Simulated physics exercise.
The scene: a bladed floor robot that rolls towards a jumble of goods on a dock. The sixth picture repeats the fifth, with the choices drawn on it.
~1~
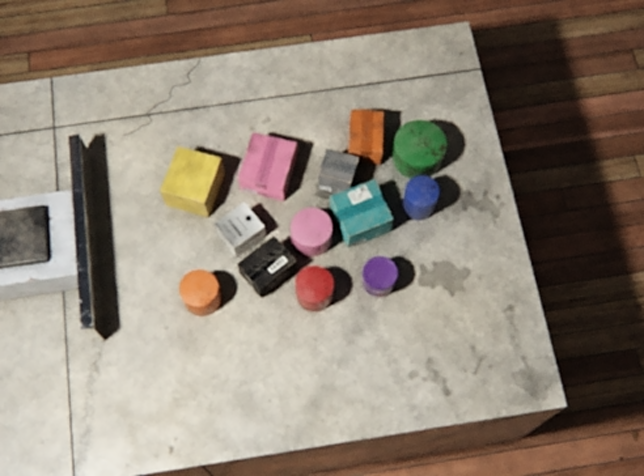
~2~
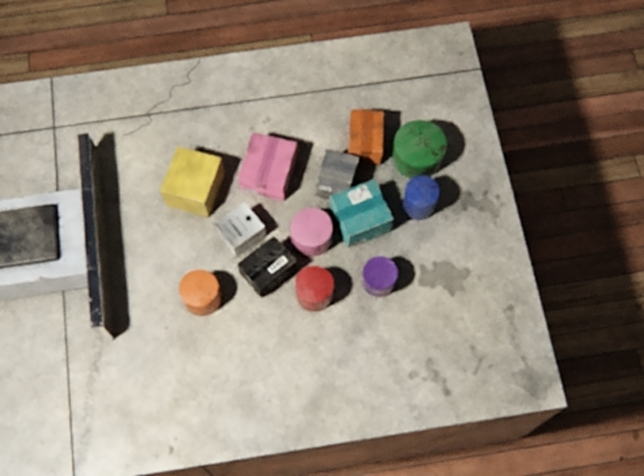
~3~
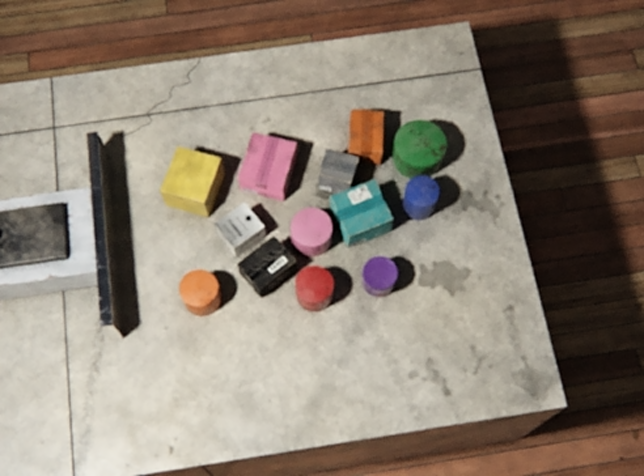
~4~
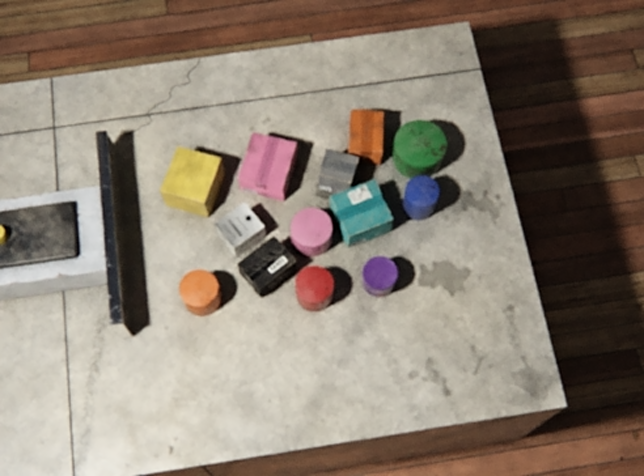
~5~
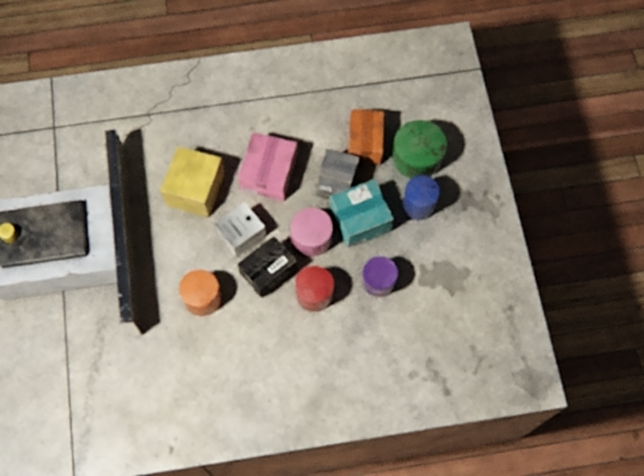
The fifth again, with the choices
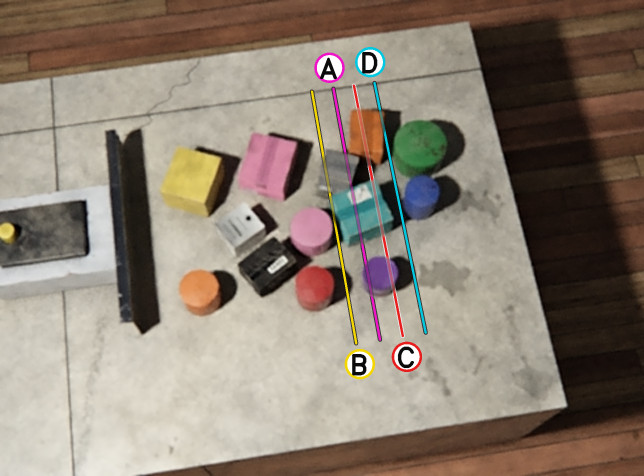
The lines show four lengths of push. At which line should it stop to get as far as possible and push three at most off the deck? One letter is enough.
No farther than D.
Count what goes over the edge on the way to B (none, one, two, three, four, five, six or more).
By then, none.
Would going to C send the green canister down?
By then, yes.
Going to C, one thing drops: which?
The green canister.
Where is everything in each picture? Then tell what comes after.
In the first picture, turquoise parcel (362, 214); yellow crate (193, 183); blue canister (420, 198).
In the second picture, robot (20, 236); purple pail (379, 278).
In the third picture, robot (29, 235); orange box (366, 137).
In the fourth picture, robot (39, 234); white box (240, 230).
In the fifth picture, robot (49, 232); green canister (419, 150); pink parcel (268, 166); grey box (338, 173).
On the copy, A at (355, 207); B at (333, 211); C at (377, 204); D at (399, 201).
On D. First, robot (152, 217); pink parcel (292, 162); yellow crate (246, 168).
Then, robot (255, 202); green canister (469, 142); blue canister (469, 202).
Finally, robot (330, 192); green canister over the edge; blue canister over the edge; two fallen.
By contrast, A is within the limit but short; B is within the limit but short; C is within the limit but short.
